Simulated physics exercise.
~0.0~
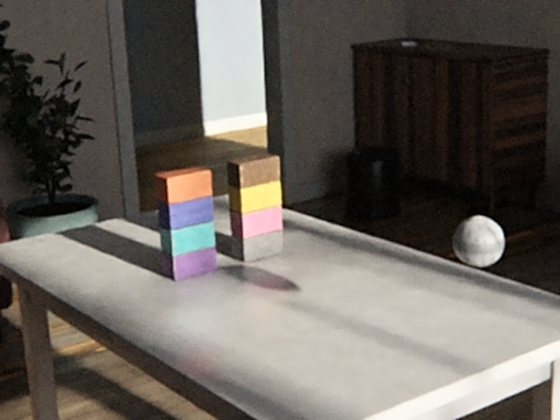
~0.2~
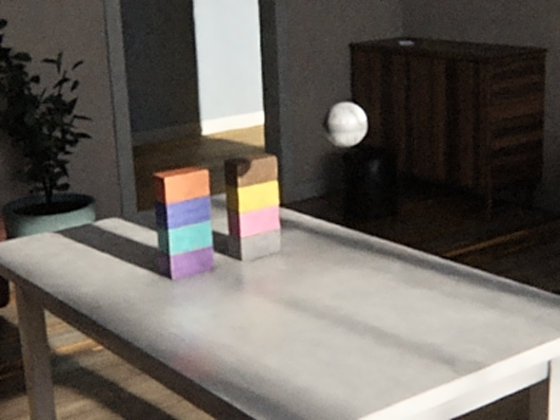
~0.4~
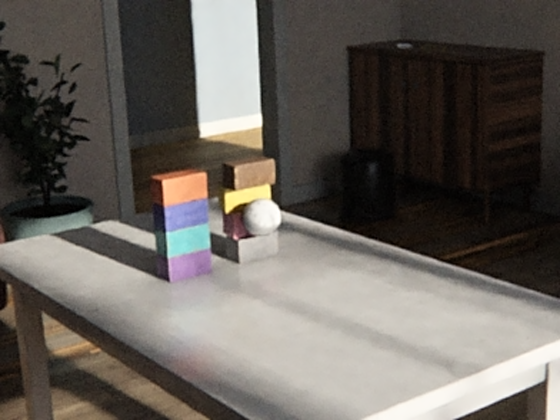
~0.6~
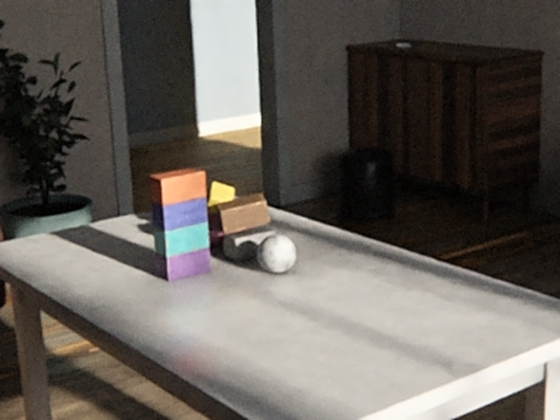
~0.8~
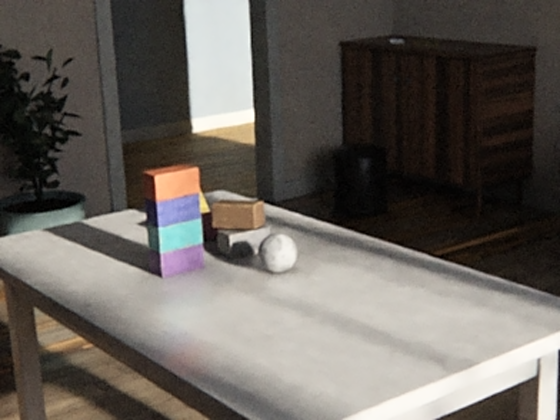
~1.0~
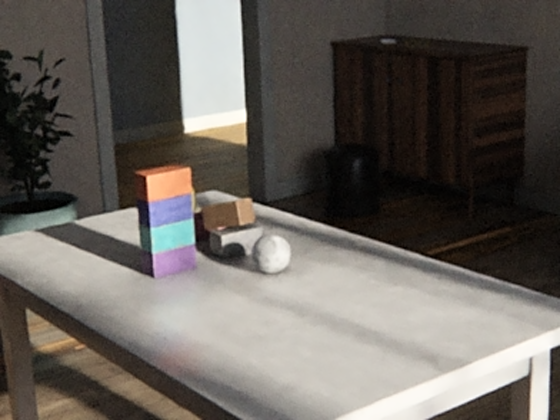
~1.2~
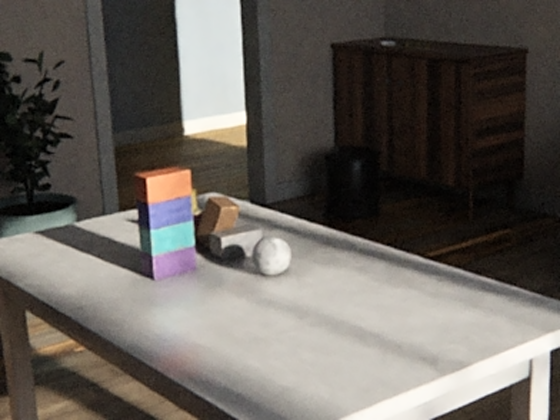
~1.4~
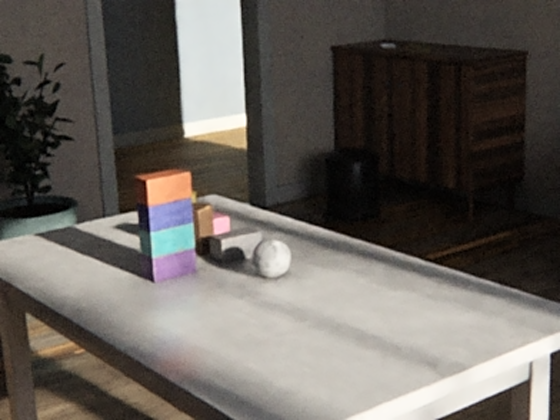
On a pale table in a dim room, a white ball flies in from the right and strikes the right-hand of two block stacks, toppling its brown, yellow and pink blocks, while the grey base and the stack topped with orange stay standing and the ball rests nearby.
